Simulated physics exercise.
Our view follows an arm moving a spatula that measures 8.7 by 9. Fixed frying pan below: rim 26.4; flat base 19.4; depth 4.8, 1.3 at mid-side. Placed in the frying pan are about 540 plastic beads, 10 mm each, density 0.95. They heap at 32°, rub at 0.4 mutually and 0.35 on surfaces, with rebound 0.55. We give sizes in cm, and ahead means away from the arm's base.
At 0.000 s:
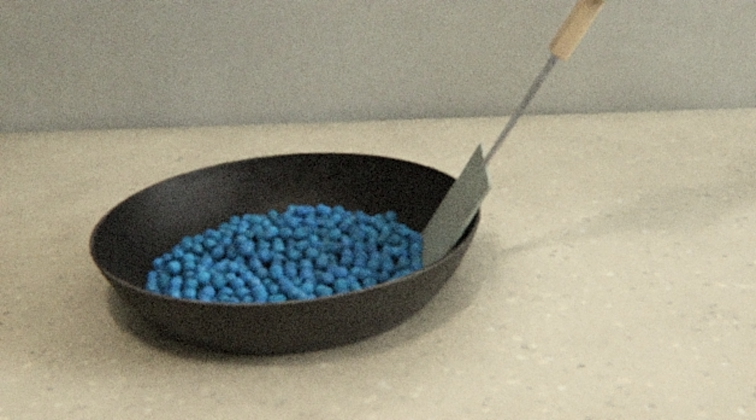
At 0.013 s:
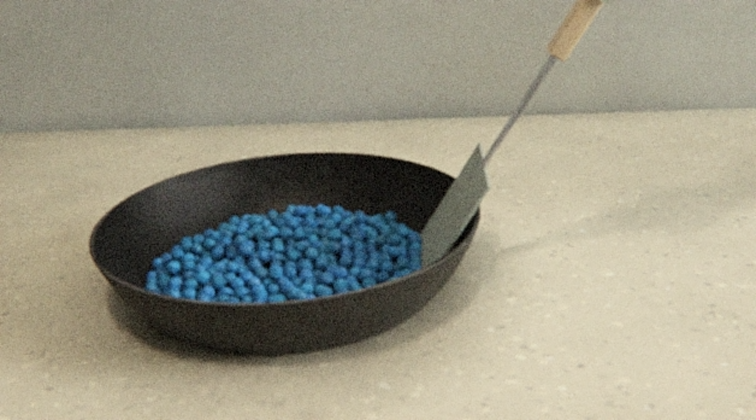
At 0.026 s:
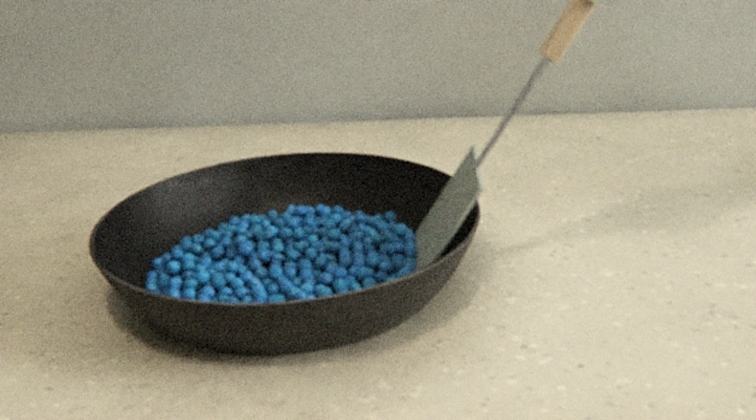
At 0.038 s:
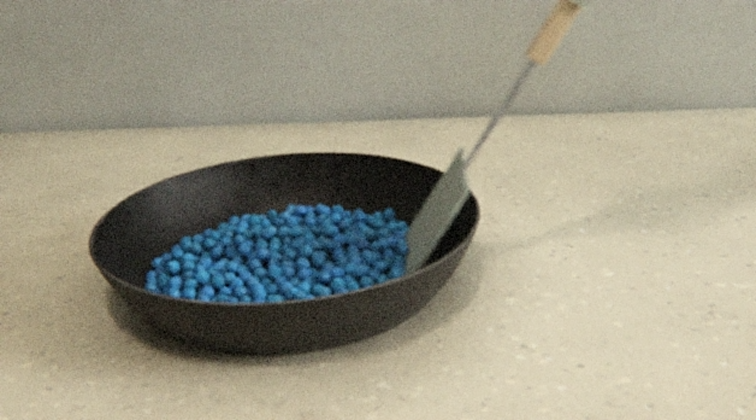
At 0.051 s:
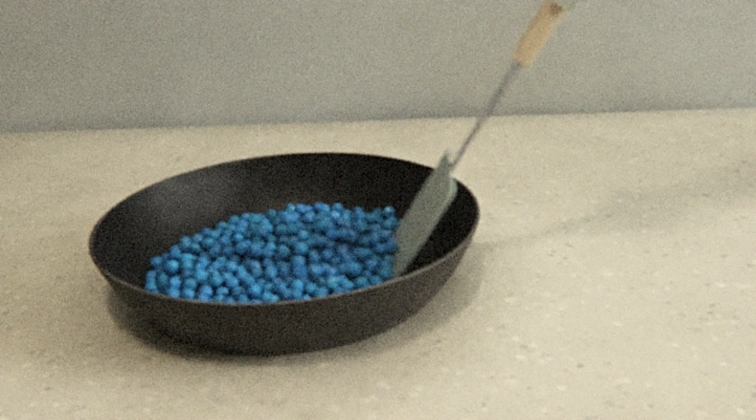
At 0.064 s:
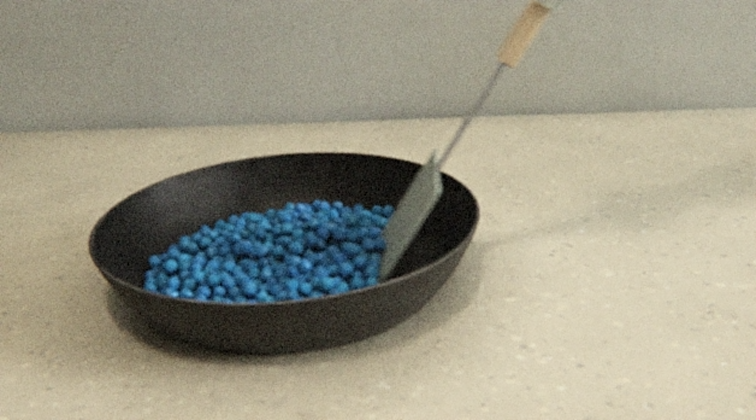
A spatula with a wooden handle slid a short way left inside a dark frying pan, pushing the edge of a heap of small blue beads slightly inward while the pan stayed still.
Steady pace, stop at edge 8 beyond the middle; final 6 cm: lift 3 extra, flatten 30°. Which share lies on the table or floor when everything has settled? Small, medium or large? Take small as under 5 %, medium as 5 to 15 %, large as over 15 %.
Small, so under 5 %.
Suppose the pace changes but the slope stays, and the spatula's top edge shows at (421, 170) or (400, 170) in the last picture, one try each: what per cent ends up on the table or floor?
Around 5 per cent, then around 10 per cent.
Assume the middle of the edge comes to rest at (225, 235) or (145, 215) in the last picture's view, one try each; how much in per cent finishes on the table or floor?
The two tries give near 0 and near 20 in a hundred.
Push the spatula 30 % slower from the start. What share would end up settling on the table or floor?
Then roughly 0 percent.
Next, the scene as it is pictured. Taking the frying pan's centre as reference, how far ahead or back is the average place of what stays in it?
4.5 cm ahead.
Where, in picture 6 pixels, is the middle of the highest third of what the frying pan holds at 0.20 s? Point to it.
Around (213, 247).
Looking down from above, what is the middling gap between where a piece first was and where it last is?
About 3 cm.
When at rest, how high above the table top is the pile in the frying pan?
About 5.0 cm above the table.
By 0.13 s, sloping 58°, highest piece 4 above the table; 544 in the frying pan.
By 0.20 s, sloping 48°, highest piece 5 above the table; 544 in the frying pan.
By 0.43 s, sloping 28°, highest piece 5 above the table; 535 in the frying pan, 9 on the table or floor.
By 1.48 s, sloping 28°, highest piece 5 above the table; 535 in the frying pan, 9 on the table or floor.
Final count, 535 in the frying pan, 9 on the table or floor. That is 2 % on the table or floor.
